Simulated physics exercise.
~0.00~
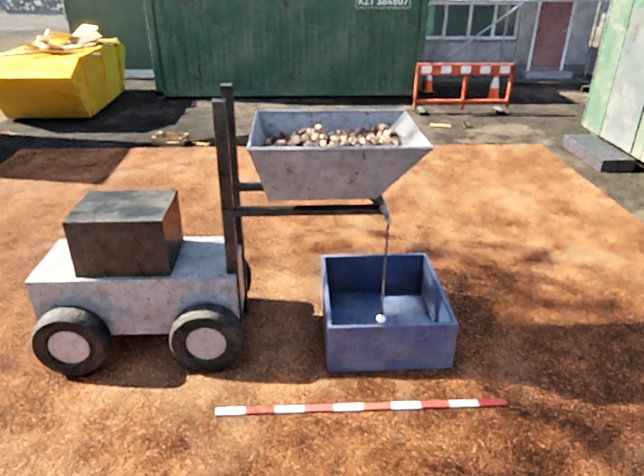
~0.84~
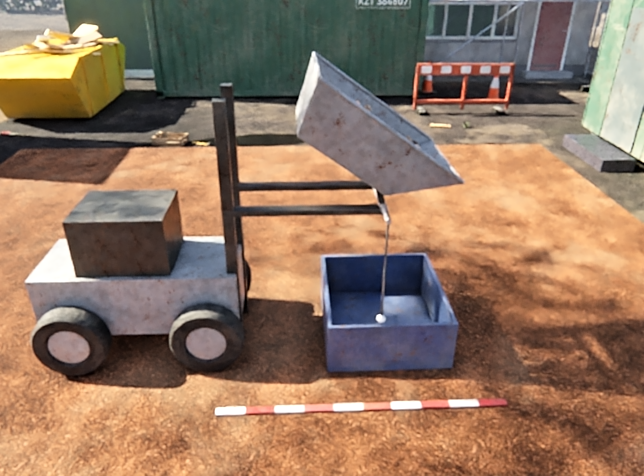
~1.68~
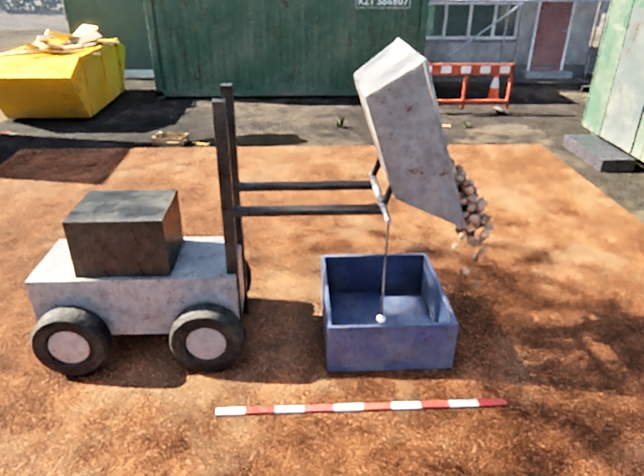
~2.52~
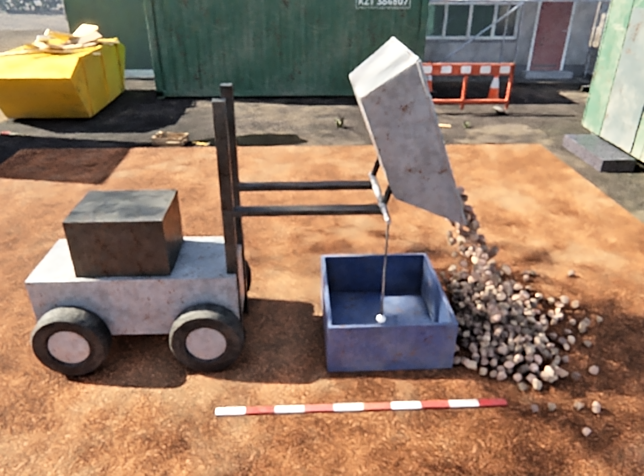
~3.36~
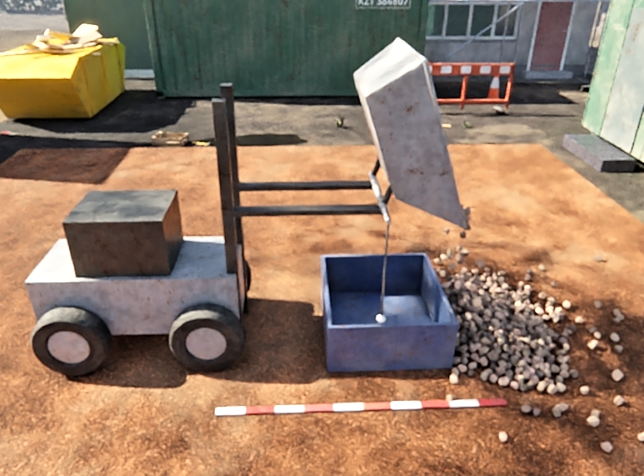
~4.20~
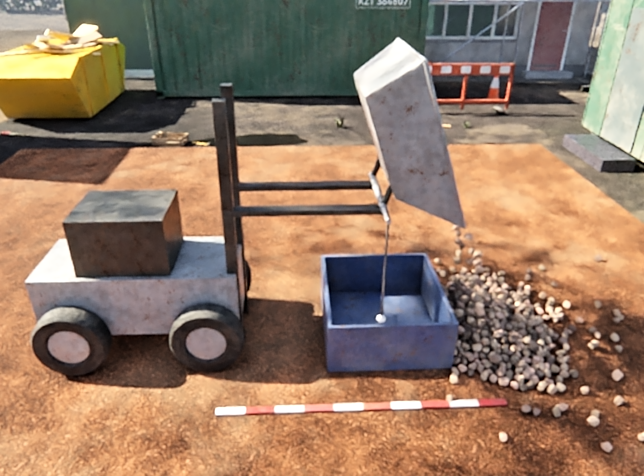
A grey fork truck with a dark block on its back stands at the left of a brown yard, seen from slightly above, with green containers and a yellow skip behind. Its forks hold a pale grey skip of stones above and behind an open blue bin, and a red and white striped bar lies in front. The skip tips steeply to the right, and stones start to spill from its lower edge. They pour down past the bin's right side and spread into a heap. The flow thins to a trickle, leaving the stones piled beside the bin, which looks empty.
